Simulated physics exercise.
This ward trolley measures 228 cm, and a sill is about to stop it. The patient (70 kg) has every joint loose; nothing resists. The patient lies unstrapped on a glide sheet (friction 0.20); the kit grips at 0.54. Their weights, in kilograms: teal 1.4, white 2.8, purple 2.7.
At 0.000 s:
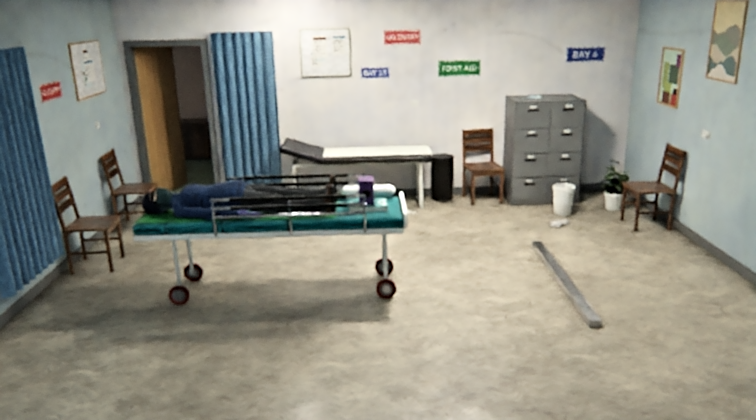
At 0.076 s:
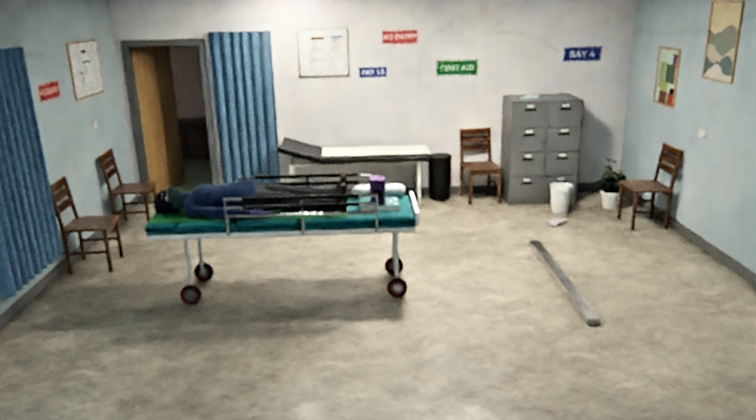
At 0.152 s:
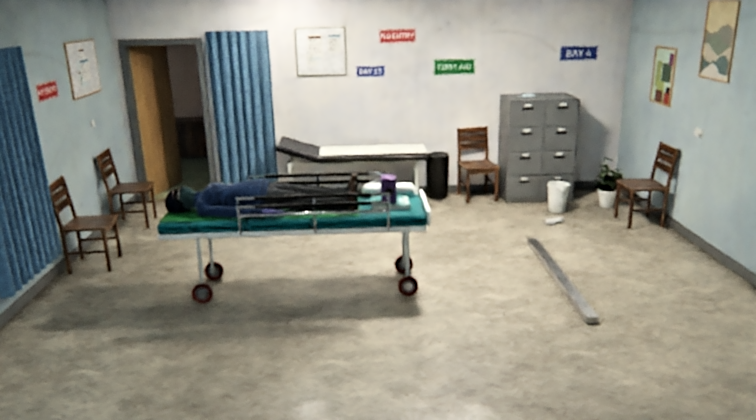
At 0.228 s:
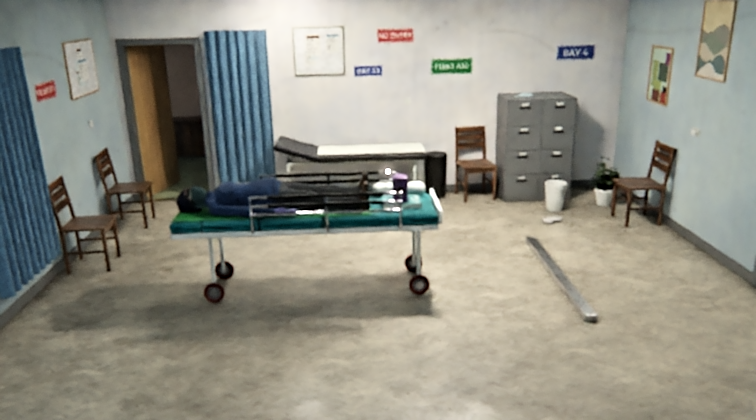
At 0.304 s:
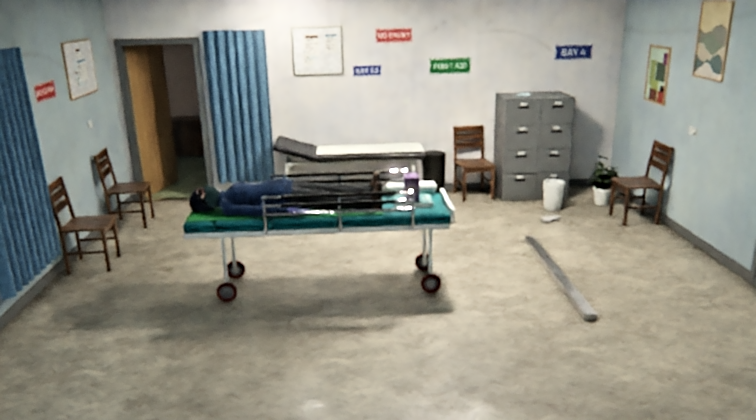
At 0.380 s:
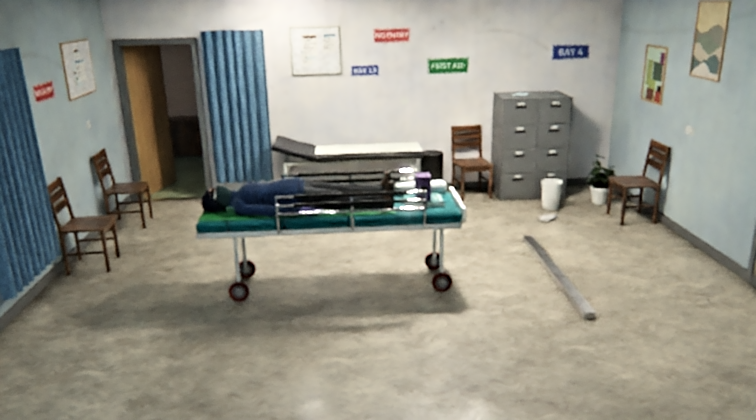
A trolley with a dark-clothed figure lying flat on its green mattress rolled slowly and steadily to the right across a ward, while the chairs, filing cabinet and long bar on the floor stayed put.
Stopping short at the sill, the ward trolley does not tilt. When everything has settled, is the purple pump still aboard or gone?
Aboard.
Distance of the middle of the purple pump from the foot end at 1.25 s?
Position: About 20 cm short.
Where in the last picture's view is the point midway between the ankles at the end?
The midpoint sits near (523, 195).
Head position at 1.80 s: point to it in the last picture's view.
The head is close to (360, 195).
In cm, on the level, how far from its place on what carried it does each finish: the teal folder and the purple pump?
Movement - teal folder 10, purple pump 20.
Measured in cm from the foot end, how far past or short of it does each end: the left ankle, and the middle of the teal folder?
So the left ankle stops 40 cm short, while the teal folder stops 20 cm short.
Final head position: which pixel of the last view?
At about (360, 195).
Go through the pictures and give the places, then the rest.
In the first frame, purple pump (366, 191), white gas bottle (368, 192); 150 cm from contact.
In the second frame, purple pump (377, 190), white gas bottle (379, 191); 140 cm from contact.
In the third frame, purple pump (388, 189), white gas bottle (389, 190); 129 cm from contact.
In the fourth frame, purple pump (400, 188), white gas bottle (399, 189); 119 cm from contact.
In the fifth frame, purple pump (411, 187), white gas bottle (410, 188); 108 cm from contact.
In the sixth frame, purple pump (423, 187), white gas bottle (420, 188); 98 cm from contact.
It happens at 1.10 s.
After 1.25 s the purple pump is 19 cm short of the foot end, tilted 0°, near (547, 182) in the last picture's view; the white gas bottle 27 cm short of the foot end, tilted 5°.
After 1.50 s the purple pump is 16 cm short of the foot end, tilted 0°, near (551, 182) in the last picture's view.
After 1.80 s the purple pump is 16 cm short of the foot end, tilted 0°, near (551, 182) in the last picture's view.
At rest, 2.0 s, teal folder stays on; white gas bottle stays on; purple pump stays on; left ankle stops short of the foot end.
